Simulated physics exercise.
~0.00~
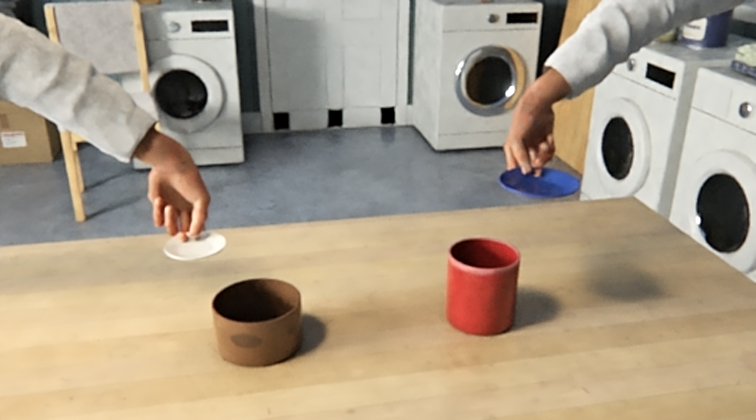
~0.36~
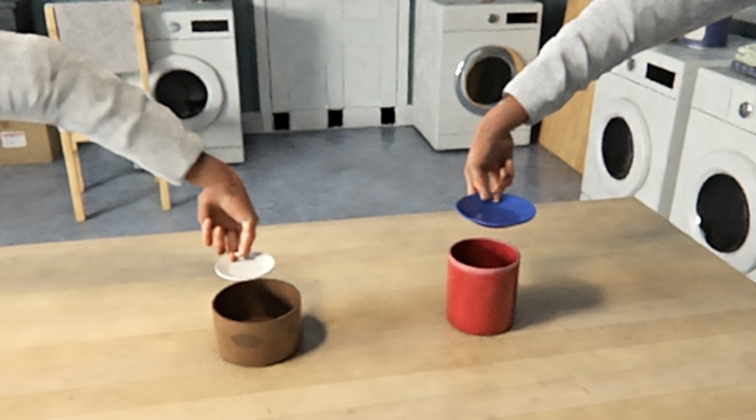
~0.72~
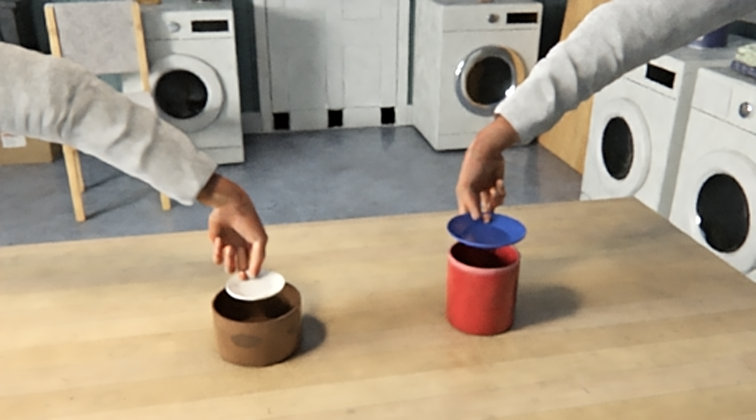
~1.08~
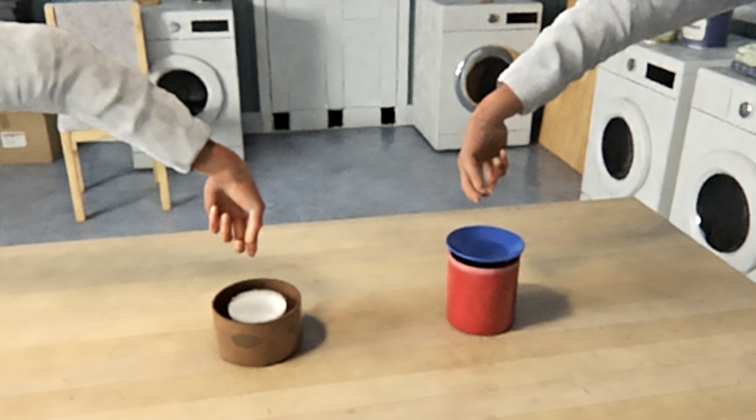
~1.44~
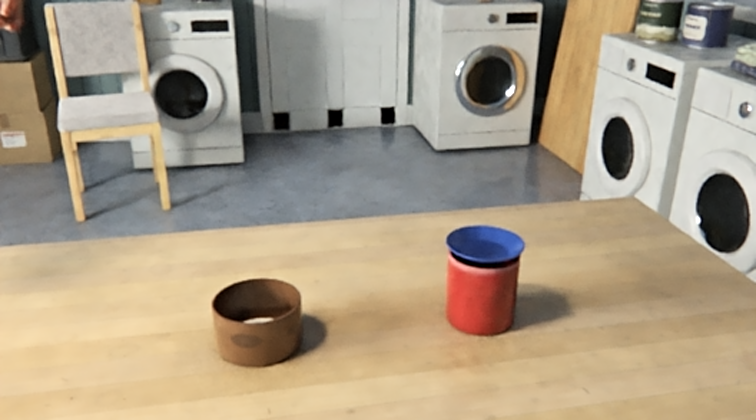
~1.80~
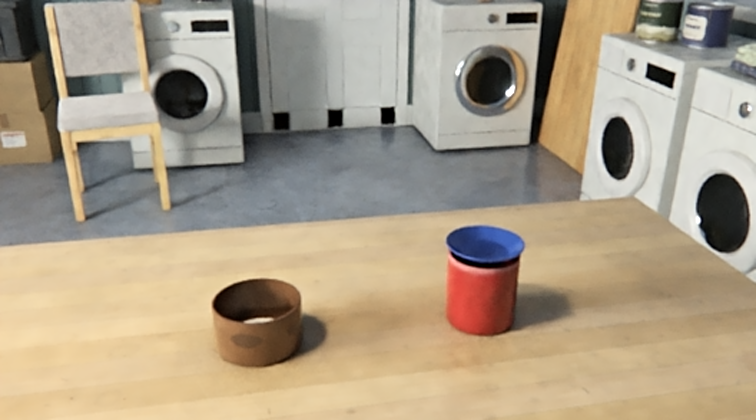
Two hands in pale grey sleeves hold small round plates above a light wooden table, a white one on the left and a blue one on the right, in a laundry room seen from slightly above. Below them stand a short, wide brown container and a taller red one, with white washing machines and a chair behind. The hands bring the plates inward and down over the open tops. They let go and draw back, leaving the blue plate on the red rim while the white plate sinks into the brown container. With the hands gone, the white plate lies inside and the blue one covers the red opening.
